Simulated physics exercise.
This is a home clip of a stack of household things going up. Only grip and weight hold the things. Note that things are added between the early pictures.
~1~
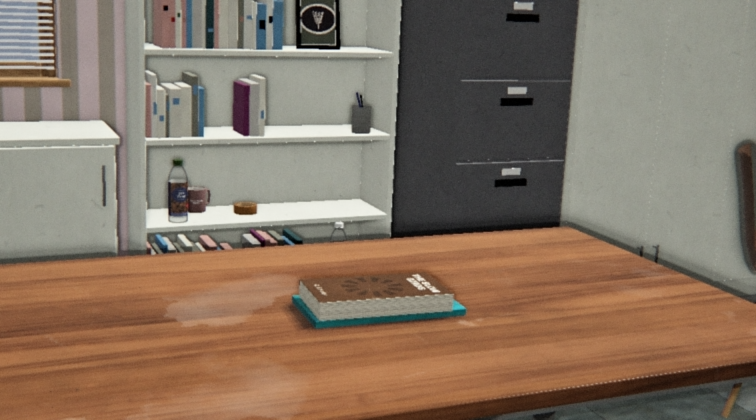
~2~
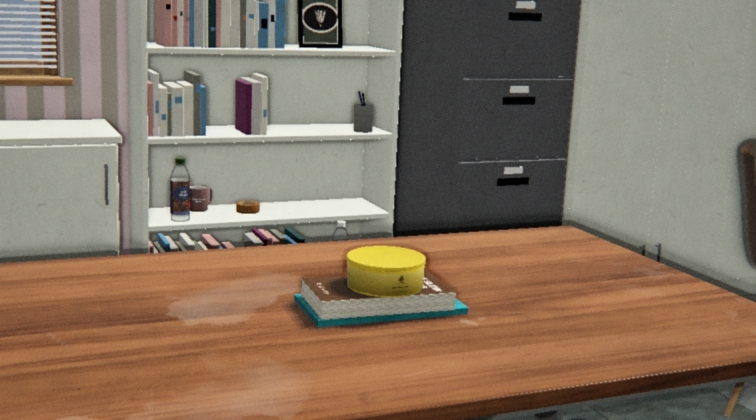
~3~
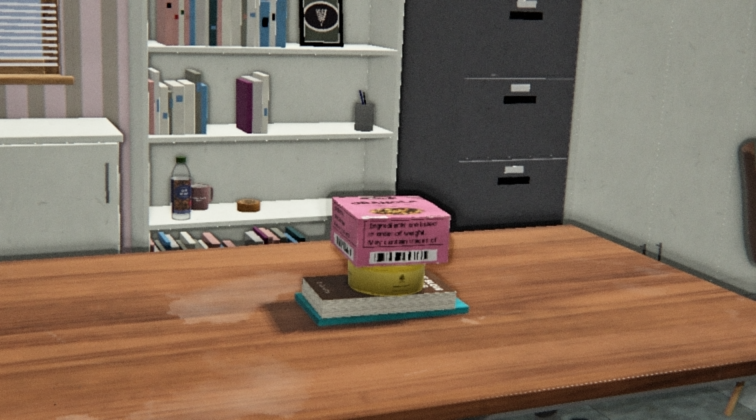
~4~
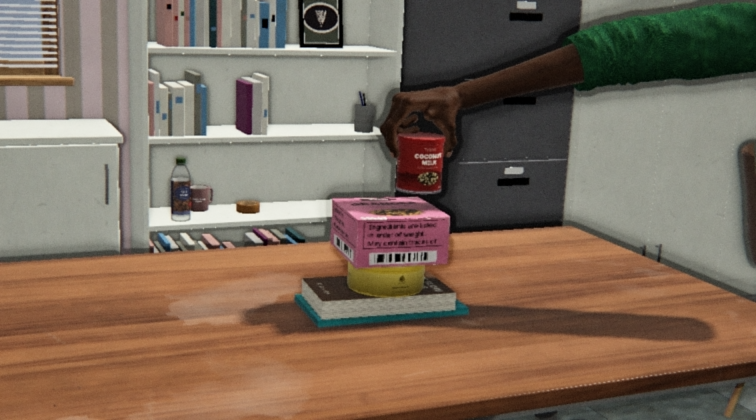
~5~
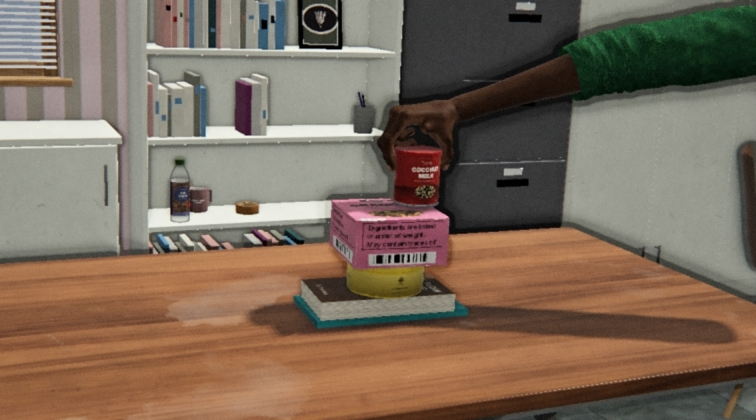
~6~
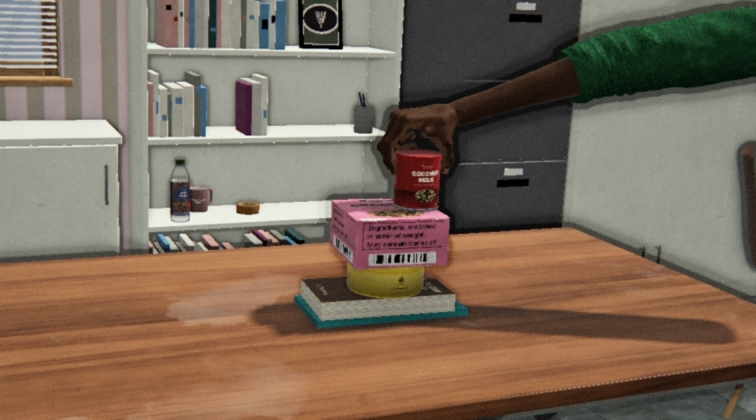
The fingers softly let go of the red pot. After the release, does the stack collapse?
No, it stays standing.
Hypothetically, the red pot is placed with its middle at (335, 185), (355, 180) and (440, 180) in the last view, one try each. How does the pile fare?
Well, on the first go it tumbles down, on the second it stays steady, and on the third it tumbles down.
Then, 0.40 s past the last view, nothing moves.
Then, 1.30 s past the last view, red pot resting near (418, 181).
Finally, all 5 still in place. Final places as the last picture's camera would see them, red pot near (418, 181). The pile stays up.
